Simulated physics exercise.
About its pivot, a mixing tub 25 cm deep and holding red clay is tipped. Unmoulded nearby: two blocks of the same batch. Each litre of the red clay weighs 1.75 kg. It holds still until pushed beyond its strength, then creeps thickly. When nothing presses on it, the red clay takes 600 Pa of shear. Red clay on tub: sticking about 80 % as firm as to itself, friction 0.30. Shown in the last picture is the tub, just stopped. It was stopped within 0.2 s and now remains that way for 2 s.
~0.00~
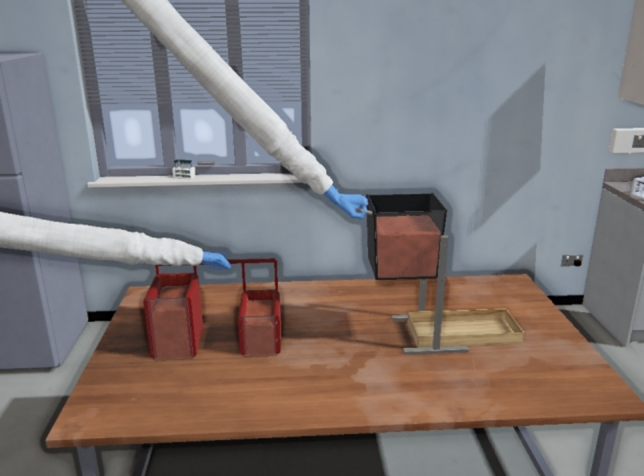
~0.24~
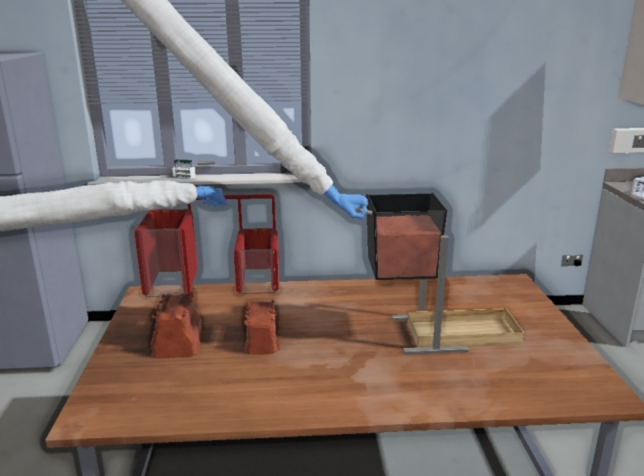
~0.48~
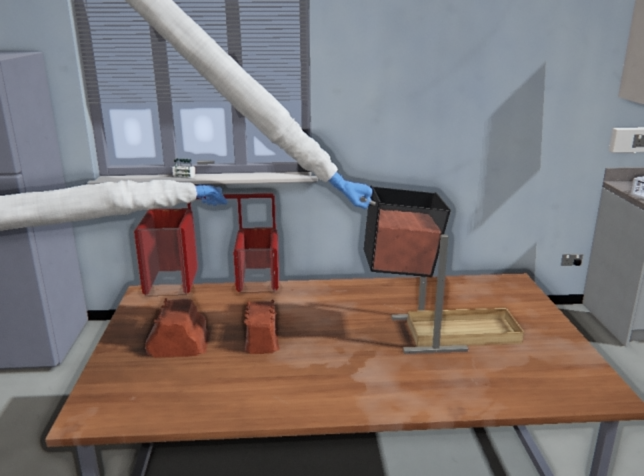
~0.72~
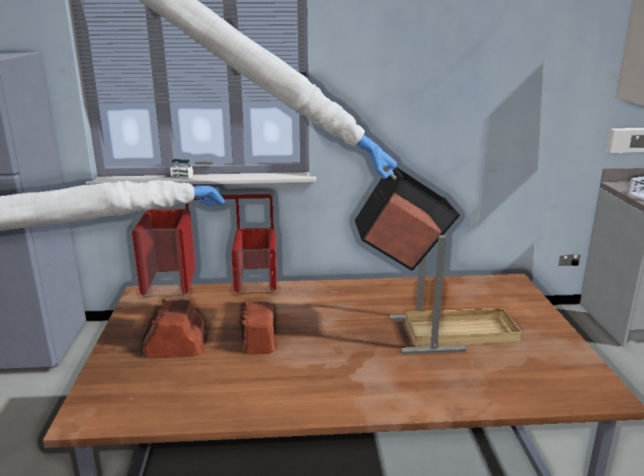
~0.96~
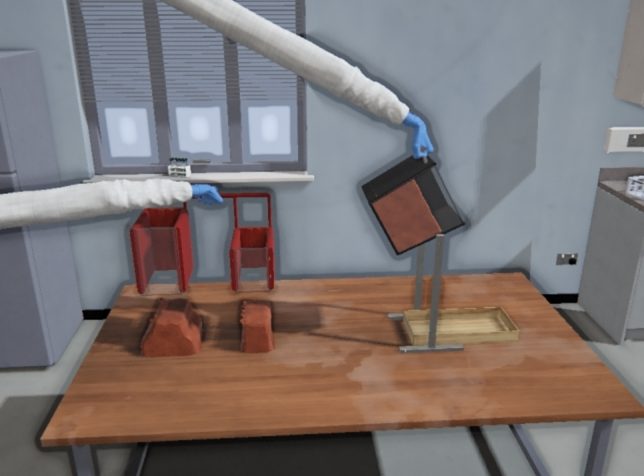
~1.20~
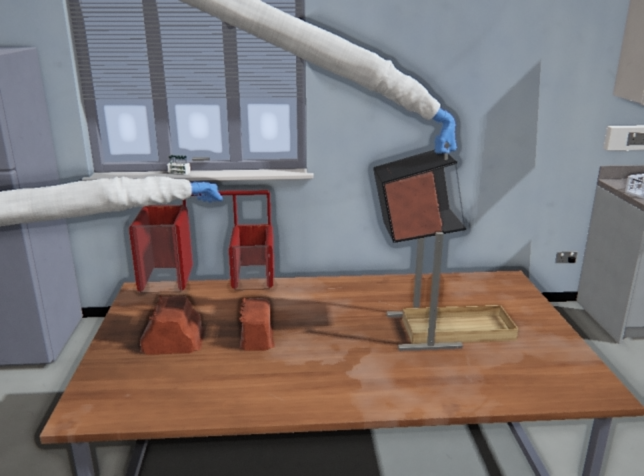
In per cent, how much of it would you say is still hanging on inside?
I would say around 100 percent.
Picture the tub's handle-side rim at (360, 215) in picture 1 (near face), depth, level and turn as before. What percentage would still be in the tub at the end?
I'd put it at close to 100 per cent.
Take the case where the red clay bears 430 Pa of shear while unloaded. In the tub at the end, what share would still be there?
I'd guess around 100 in a hundred.
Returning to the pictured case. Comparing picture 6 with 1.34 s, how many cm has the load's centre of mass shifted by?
It has gone close to 0 cm.
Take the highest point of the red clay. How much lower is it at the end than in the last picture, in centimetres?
The top ends up some 2 cm below its level in the last picture.
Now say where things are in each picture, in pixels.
Handle-side rim at (376, 212), tilt 0 degrees; top of the red clay at (434, 233); blocks stand 21 cm, 13 cm (left to right), in the first picture.
Handle-side rim at (376, 212), tilt 0 degrees; top of the red clay at (434, 233); blocks stand 17 cm, 13 cm (left to right), in the second picture.
Handle-side rim at (381, 203), tilt 7 degrees; top of the red clay at (383, 227); blocks stand 15 cm, 13 cm (left to right), in the third picture.
Handle-side rim at (403, 179), tilt 34 degrees; top of the red clay at (392, 202); blocks stand 15 cm, 13 cm (left to right), in the fourth picture.
Handle-side rim at (436, 165), tilt 61 degrees; top of the red clay at (412, 181); blocks stand 15 cm, 13 cm (left to right), in the fifth picture.
Handle-side rim at (456, 164), tilt 77 degrees; top of the red clay at (433, 174); blocks stand 15 cm, 13 cm (left to right), in the sixth picture.
After 1.34 s, the tub is at 77 degrees and holds 100 %.
After 1.51 s, the tub is at 77 degrees and holds 100 %.
After 1.68 s, the tub is at 77 degrees and holds 100 %.
After 1.85 s, the tub is at 77 degrees and holds 100 %.
After 3.20 s, at the end, the tub is at 77 degrees and holds 100 %.
